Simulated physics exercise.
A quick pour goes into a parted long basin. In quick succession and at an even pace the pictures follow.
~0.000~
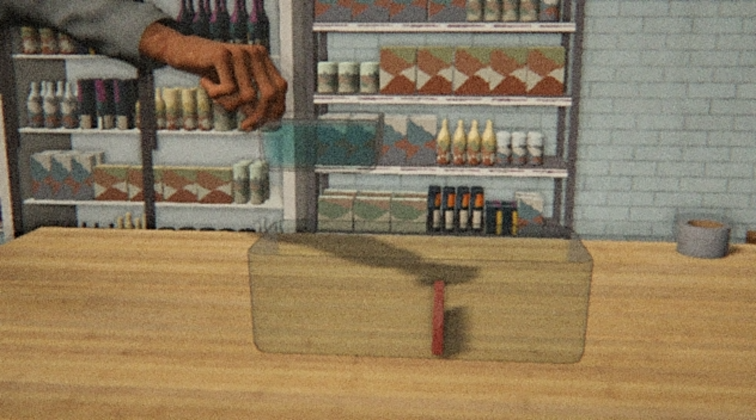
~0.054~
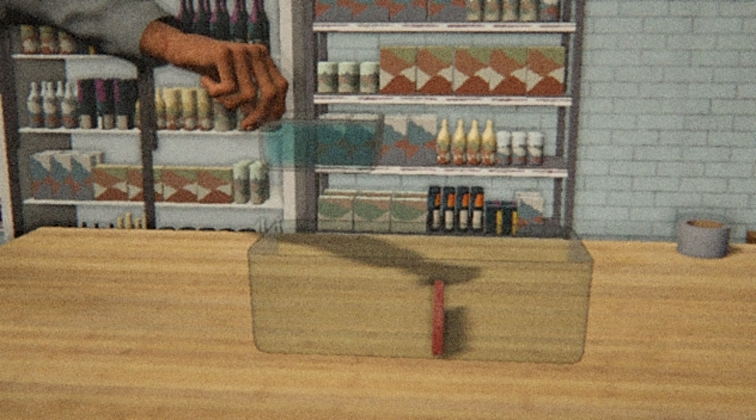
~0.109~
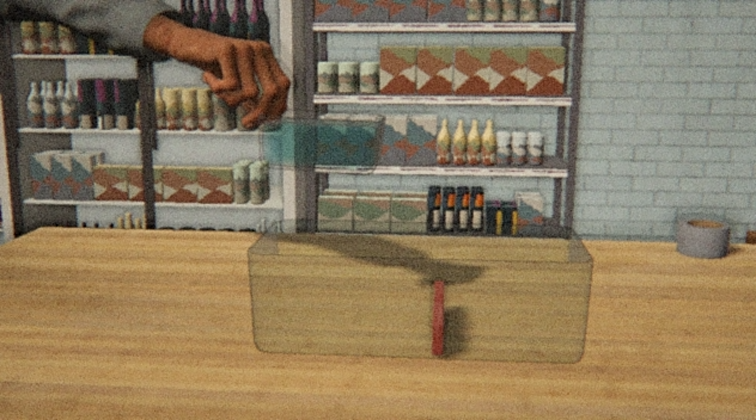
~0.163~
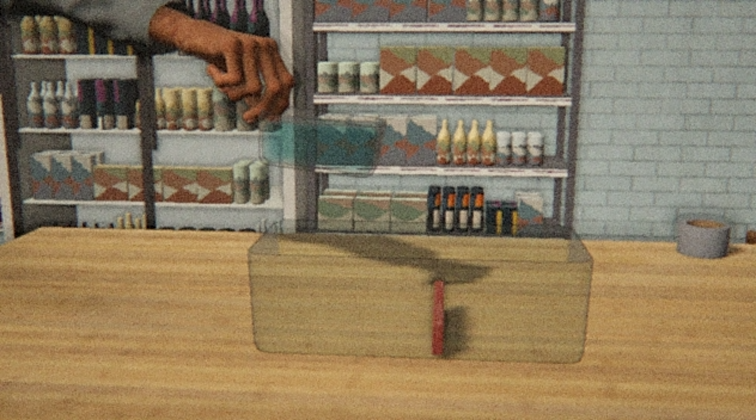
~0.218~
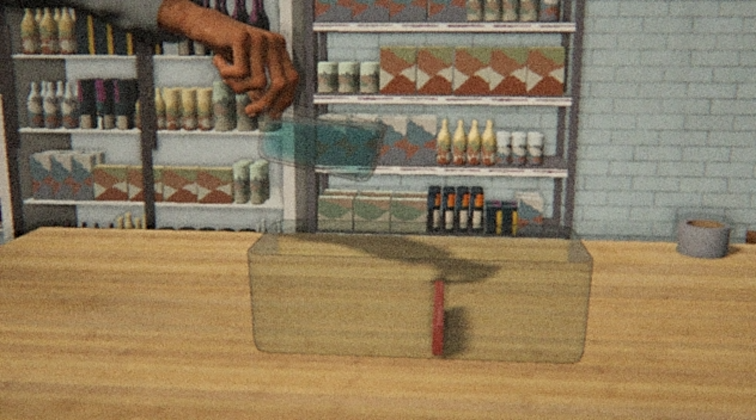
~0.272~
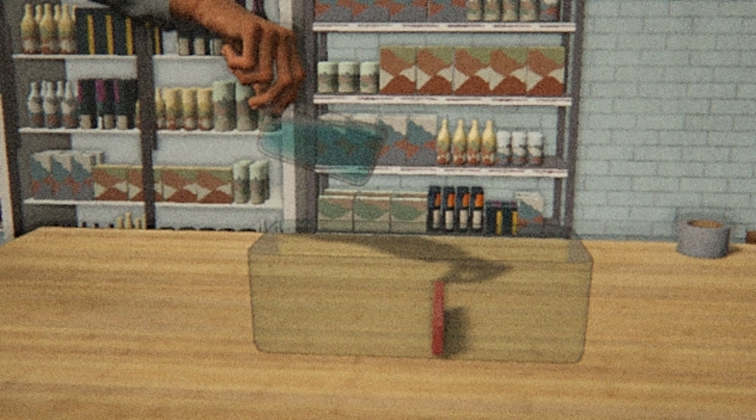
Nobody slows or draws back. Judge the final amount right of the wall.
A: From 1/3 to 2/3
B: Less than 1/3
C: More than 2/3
Answer: A.
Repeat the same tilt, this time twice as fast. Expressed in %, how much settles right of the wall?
Around 15 per cent ends up there.
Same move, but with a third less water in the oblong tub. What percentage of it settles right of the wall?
10 in a hundred.
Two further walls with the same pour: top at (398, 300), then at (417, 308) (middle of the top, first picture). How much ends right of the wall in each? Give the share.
The first one comes to 80 percent, while the second comes to 70 percent.
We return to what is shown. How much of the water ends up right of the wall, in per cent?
Some 45 per cent.
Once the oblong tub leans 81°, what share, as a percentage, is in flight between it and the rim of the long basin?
Roughly 30 per cent.
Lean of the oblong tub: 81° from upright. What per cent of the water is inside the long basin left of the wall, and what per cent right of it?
Roughly 20 % on the left side and 30 % on the right side.
A moment on, the oblong tub is tipped on its side and 19 per cent is still to pour, 20 is left of the wall and 28 right of it.
Next, the oblong tub is tipped right over and 1 per cent is still to pour, 52 is left of the wall and 44 right of it.
Then the oblong tub is tipped right over and 0 per cent is still to pour, 55 is left of the wall and 45 right of it.
Later the oblong tub is tipped right over and 0 per cent is still to pour, 55 is left of the wall and 45 right of it.
Finally, 55 per cent lies left of the wall, 45 right of it and 1 outside.
